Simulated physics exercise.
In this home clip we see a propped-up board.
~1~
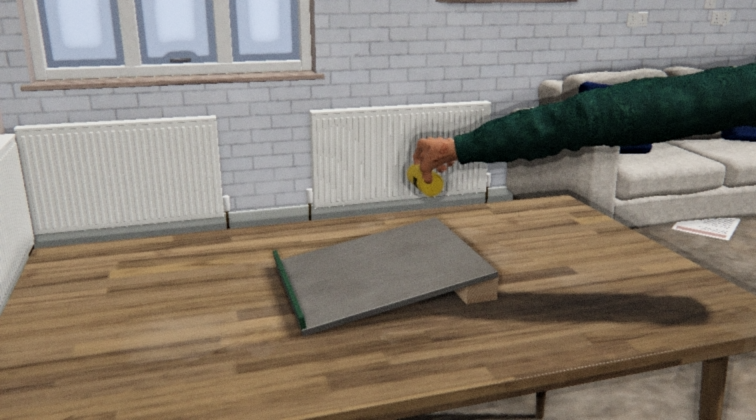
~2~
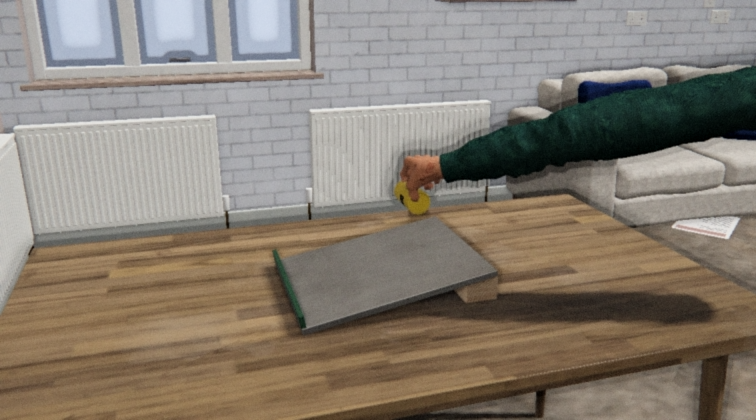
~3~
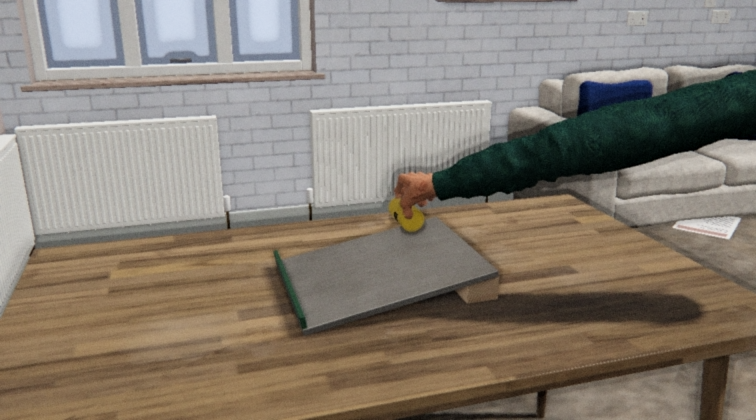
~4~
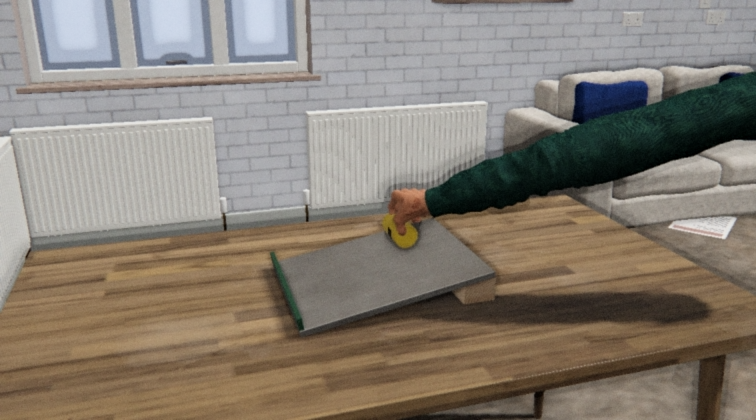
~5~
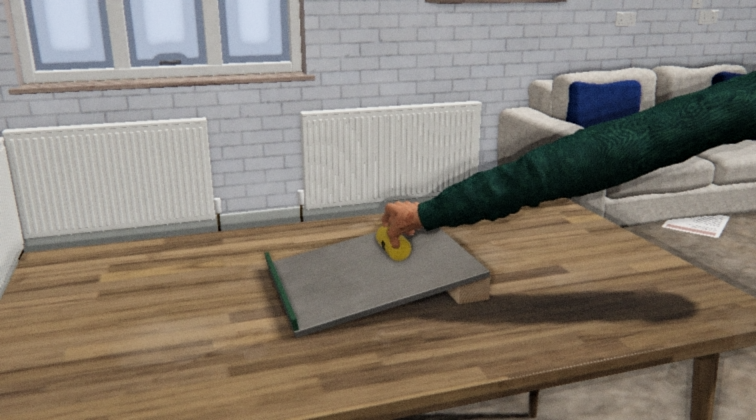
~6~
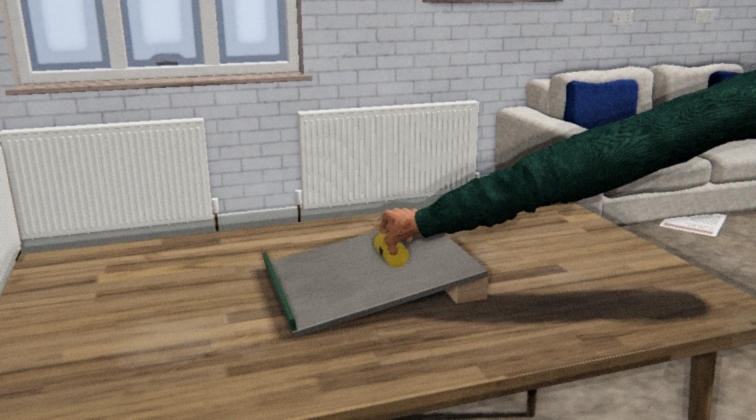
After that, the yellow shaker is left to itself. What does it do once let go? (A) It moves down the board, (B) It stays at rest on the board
A, it moves down the board.
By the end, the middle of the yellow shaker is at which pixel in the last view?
Close to (291, 279) in the last picture.
Then, 0.40 s on from there, yellow shaker shifted about its own width near (372, 254).
Then, 0.60 s on from there, yellow shaker shifted well along near (340, 264).
Then, 0.80 s on from there, yellow shaker shifted well along near (290, 279).
In the end, moved from the start, yellow shaker. At the end, from the last picture's camera, yellow shaker near (291, 279). The yellow shaker runs down the board.
